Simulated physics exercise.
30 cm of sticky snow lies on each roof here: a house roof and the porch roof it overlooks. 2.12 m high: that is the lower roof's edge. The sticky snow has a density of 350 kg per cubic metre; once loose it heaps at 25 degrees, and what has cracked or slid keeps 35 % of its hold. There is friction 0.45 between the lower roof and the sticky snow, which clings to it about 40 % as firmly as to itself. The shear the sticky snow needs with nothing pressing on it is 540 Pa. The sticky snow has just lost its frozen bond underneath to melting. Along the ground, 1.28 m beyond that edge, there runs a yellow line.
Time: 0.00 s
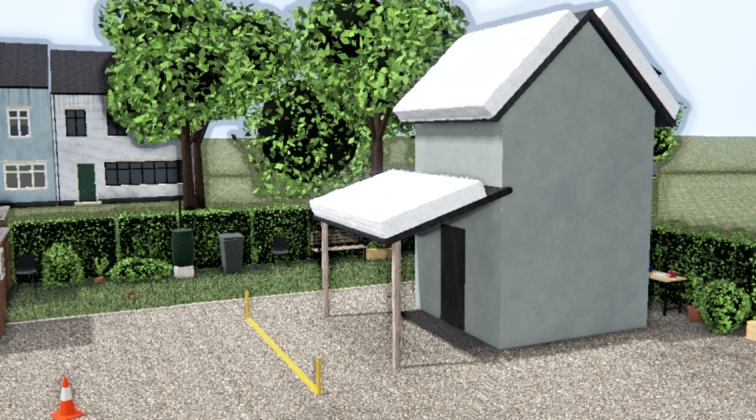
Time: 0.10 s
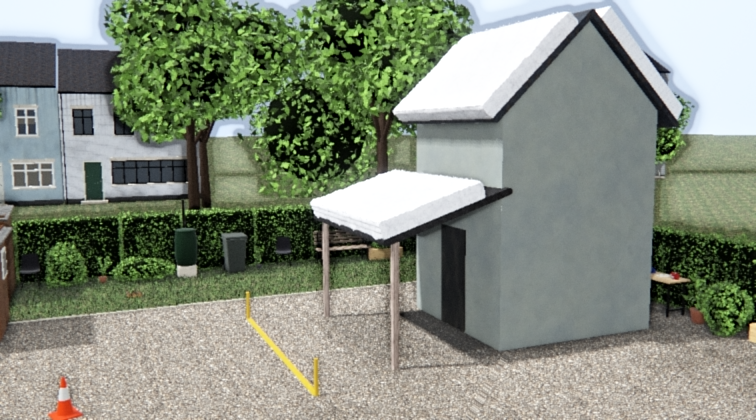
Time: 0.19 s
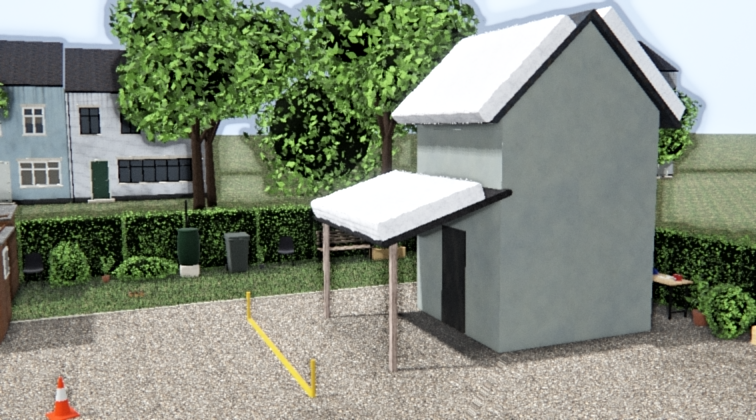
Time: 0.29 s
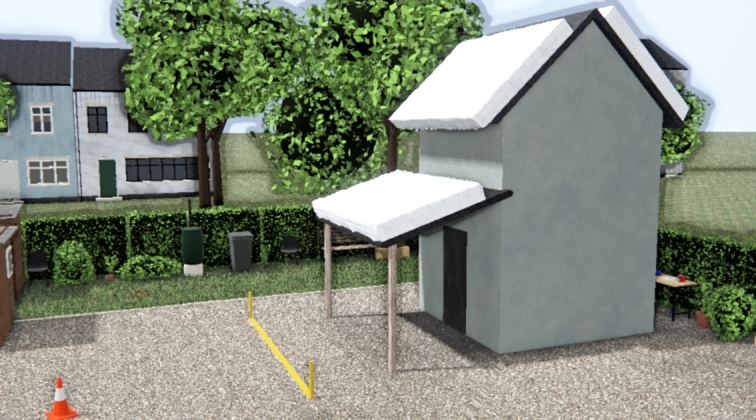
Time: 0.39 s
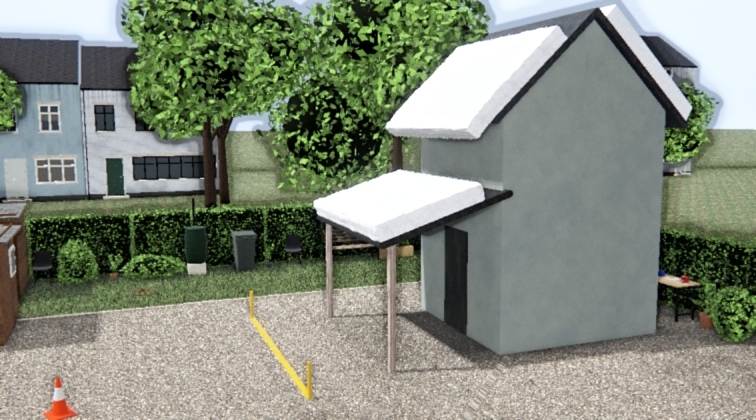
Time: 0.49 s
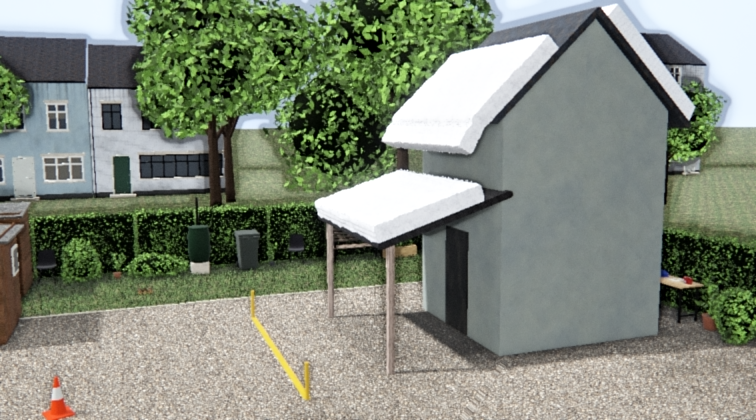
Thick white snow slides down a grey house's upper roof, above a snow-covered porch roof.
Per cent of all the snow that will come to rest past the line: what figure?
Near 45 %.
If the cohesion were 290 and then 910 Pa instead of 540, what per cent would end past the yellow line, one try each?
Respectively 50 % and 35 %.
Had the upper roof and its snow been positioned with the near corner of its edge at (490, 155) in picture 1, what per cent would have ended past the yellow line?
18 per cent or so.
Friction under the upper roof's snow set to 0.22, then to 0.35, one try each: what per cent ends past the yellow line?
I'd say 40 %, followed by 40 %.
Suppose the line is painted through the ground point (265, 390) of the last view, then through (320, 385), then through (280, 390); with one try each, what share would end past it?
Respectively 30, 55 and 40 percent would end past it.
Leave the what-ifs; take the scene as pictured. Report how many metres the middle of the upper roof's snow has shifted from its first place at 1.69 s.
I'd reckon close to 4.8 m.
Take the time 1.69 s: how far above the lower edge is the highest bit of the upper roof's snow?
About 0.9 m.
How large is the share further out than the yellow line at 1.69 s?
I'd put it at roughly 25 %.
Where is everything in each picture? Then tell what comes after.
In the first picture, foremost bit of the sticky snow at (492, 113).
In the second picture, foremost bit of the sticky snow at (491, 115), its middle shifted 2.8 cm, 1 % of it past the upper edge, in one piece.
In the third picture, foremost bit of the sticky snow at (487, 110), its middle shifted 11 cm, 5 % of it past the upper edge, in one piece.
In the fourth picture, foremost bit of the sticky snow at (482, 116), its middle shifted 24 cm, 11 % of it past the upper edge, in one piece.
In the fifth picture, foremost bit of the sticky snow at (475, 122), its middle shifted 43 cm, 19 % of it past the upper edge, in one piece.
In the sixth picture, foremost bit of the sticky snow at (466, 136), its middle shifted 68 cm, 30 % of it past the upper edge, cracking.
After 1.04 s, none is below the lower edge and 0 % is past the line.
After 1.69 s, 53 % is below the lower edge and 23 % is past the line.
After 2.35 s, 65 % is below the lower edge and 45 % is past the line.
After 3.00 s, 66 % is below the lower edge and 45 % is past the line.
After 3.30 s, 66 % is below the lower edge and 45 % is past the line.
